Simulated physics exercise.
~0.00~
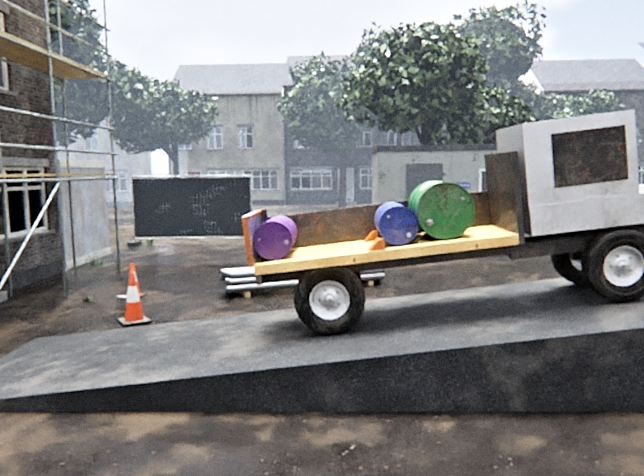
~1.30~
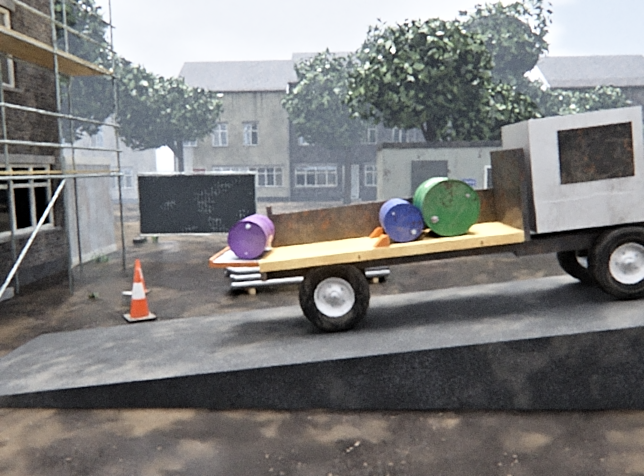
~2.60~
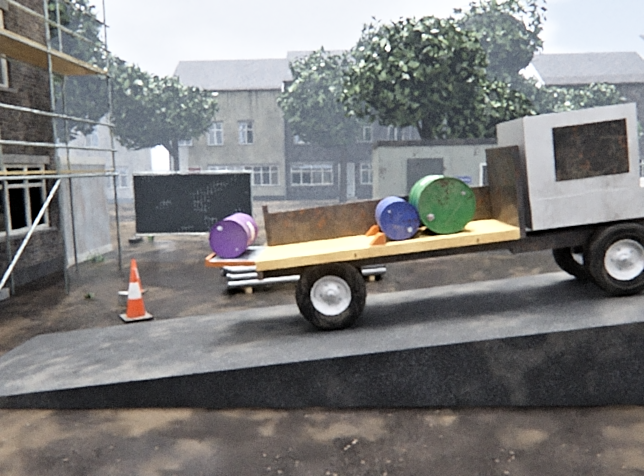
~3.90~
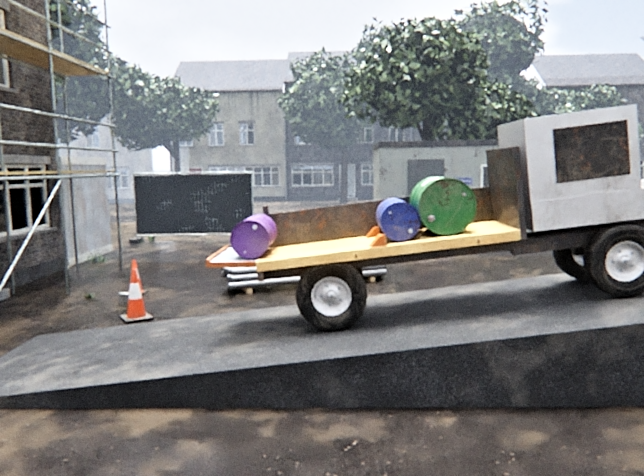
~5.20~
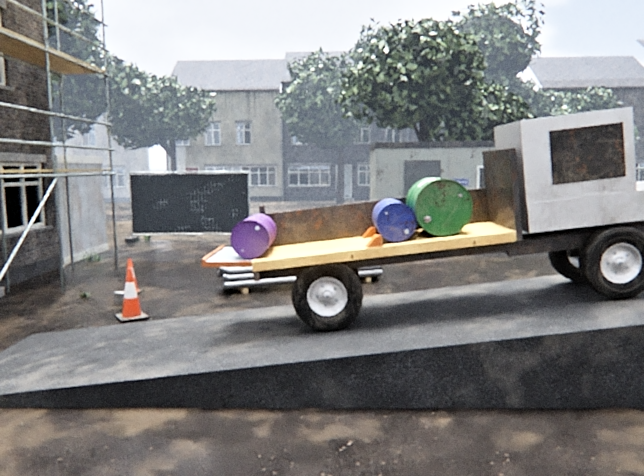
On a muddy building site, seen from the side, a flatbed truck stands on a grey ramp with its tail pointing downhill to the left, near scaffolding and an orange cone. A purple drum lies at the closed tailgate, while a blue and a green drum rest together against a small orange chock farther up the yellow bed. The tailgate drops open, and the purple drum rolls left onto it. It reaches the outer end, then rolls back slightly to the right. At the end it sits on the lowered gate, the other two still behind the chock.
